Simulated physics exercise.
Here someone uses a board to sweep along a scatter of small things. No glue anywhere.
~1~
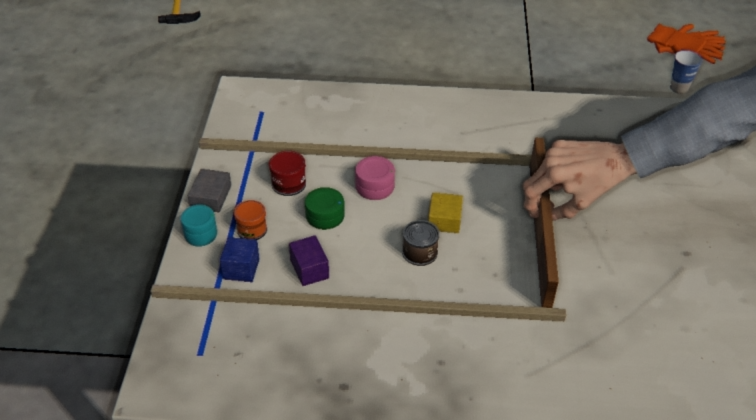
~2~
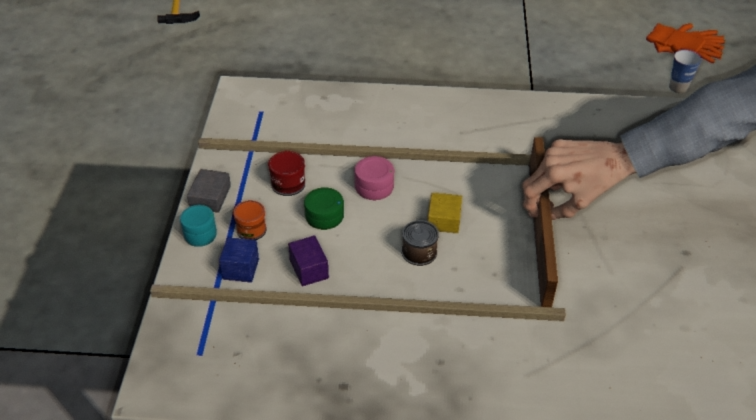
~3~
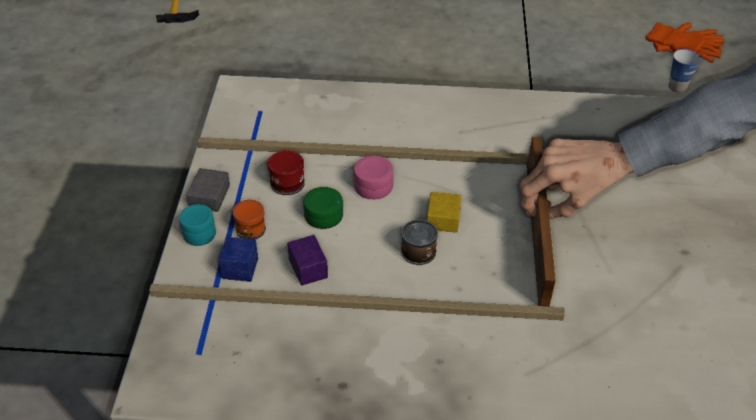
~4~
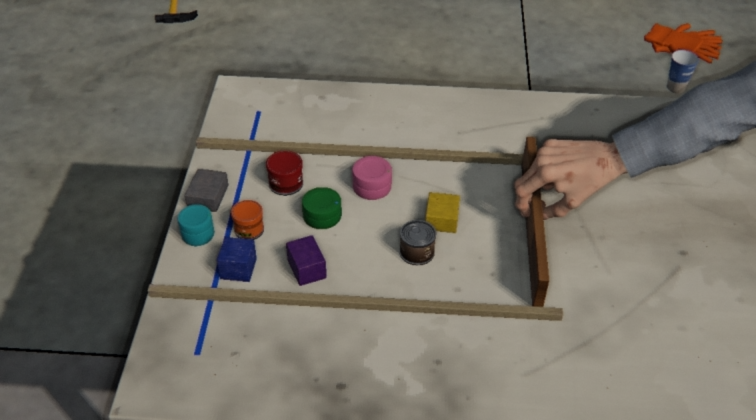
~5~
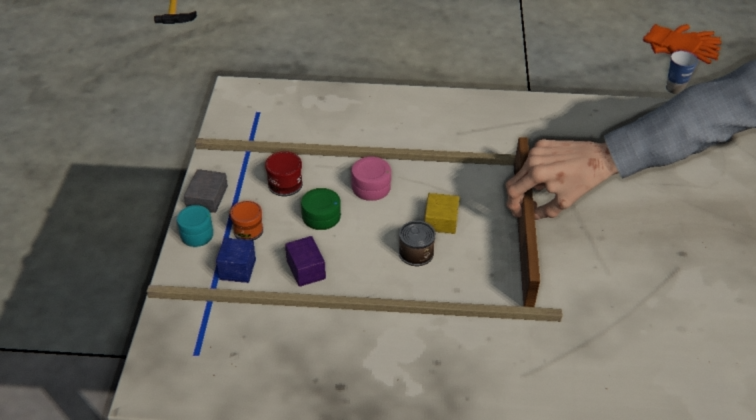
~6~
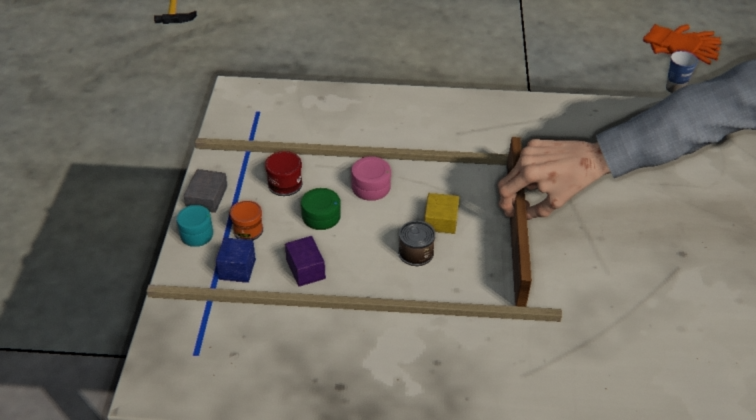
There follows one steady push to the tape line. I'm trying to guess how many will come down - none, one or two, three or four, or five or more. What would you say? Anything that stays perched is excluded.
Count off: One, maybe two.
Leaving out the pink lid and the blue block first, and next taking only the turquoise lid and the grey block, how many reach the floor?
The count is 2 in one try and 0 in the other, in that order.
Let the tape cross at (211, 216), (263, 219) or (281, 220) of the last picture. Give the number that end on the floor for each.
In order, 6, 0 and 0.
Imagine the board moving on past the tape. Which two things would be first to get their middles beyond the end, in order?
Going earliest first, it's the grey block and then the turquoise lid.
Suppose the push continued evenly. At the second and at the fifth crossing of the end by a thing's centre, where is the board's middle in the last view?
At (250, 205) for the second, at (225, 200) for the fifth.
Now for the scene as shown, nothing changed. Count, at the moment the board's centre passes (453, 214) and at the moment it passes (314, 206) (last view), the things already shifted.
Counts: 1, 7.
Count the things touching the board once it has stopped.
Contact count: 4.
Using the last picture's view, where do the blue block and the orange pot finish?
The blue block at (154, 258), the orange pot at (179, 221).
Soon after, none off yet; grey block at rest near (206, 190); turquoise lid at rest near (195, 226); blue block at rest near (236, 260).
After that, none off yet; grey block displaced a little near (189, 192); turquoise lid moving near (188, 226); blue block displaced about its own width near (198, 258).
In the end, the number that fall off is one or two; gone, turquoise lid and grey block.
